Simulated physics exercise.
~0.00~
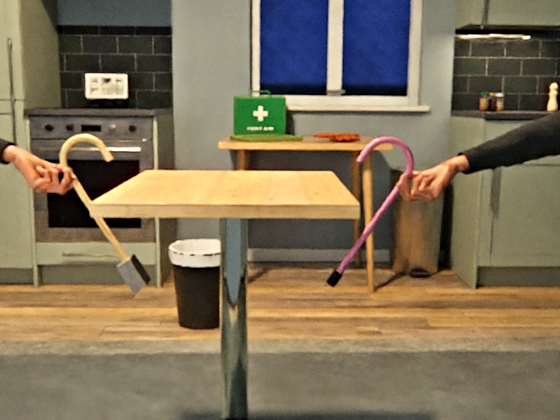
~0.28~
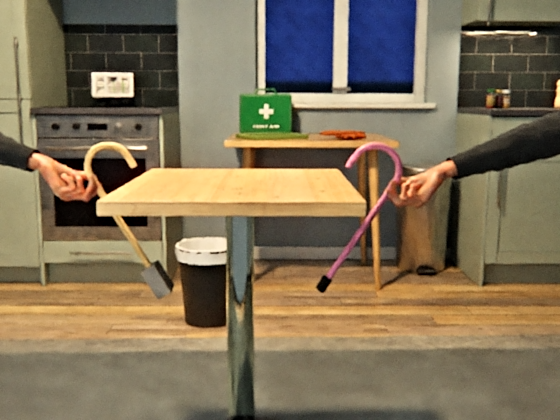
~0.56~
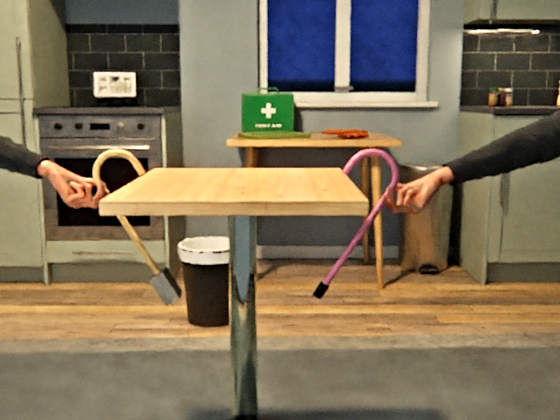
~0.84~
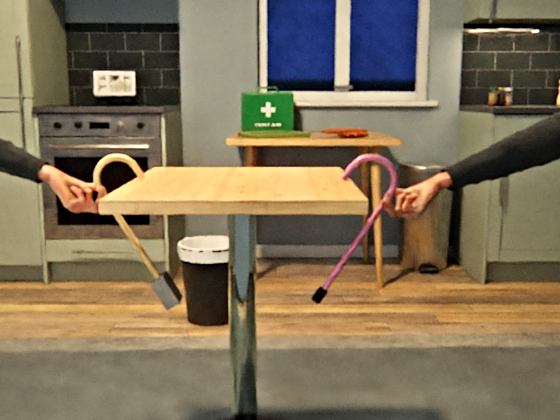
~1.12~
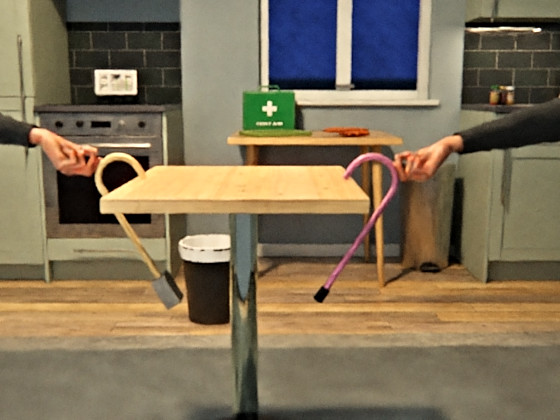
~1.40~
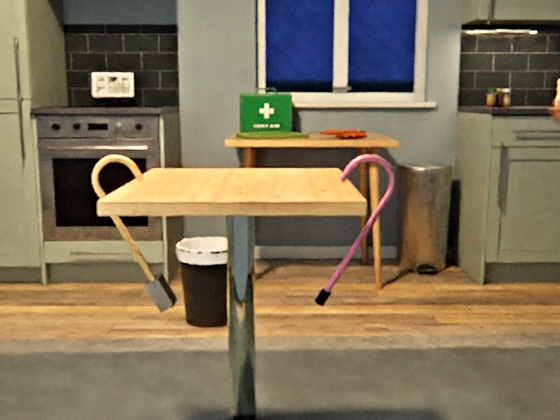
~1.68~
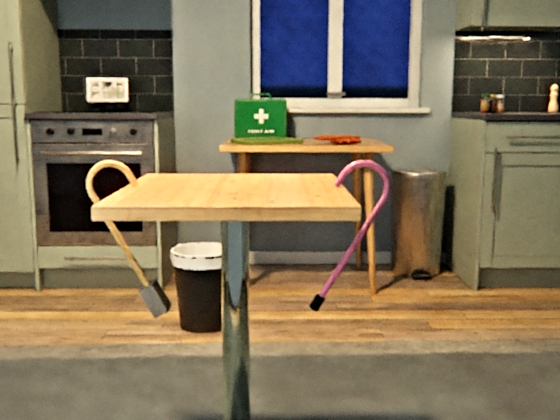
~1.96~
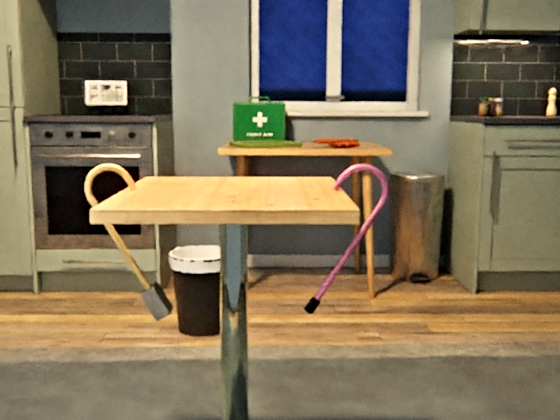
In a kitchen, two hands hook a brush and pink cane onto a table, leaving both hanging.
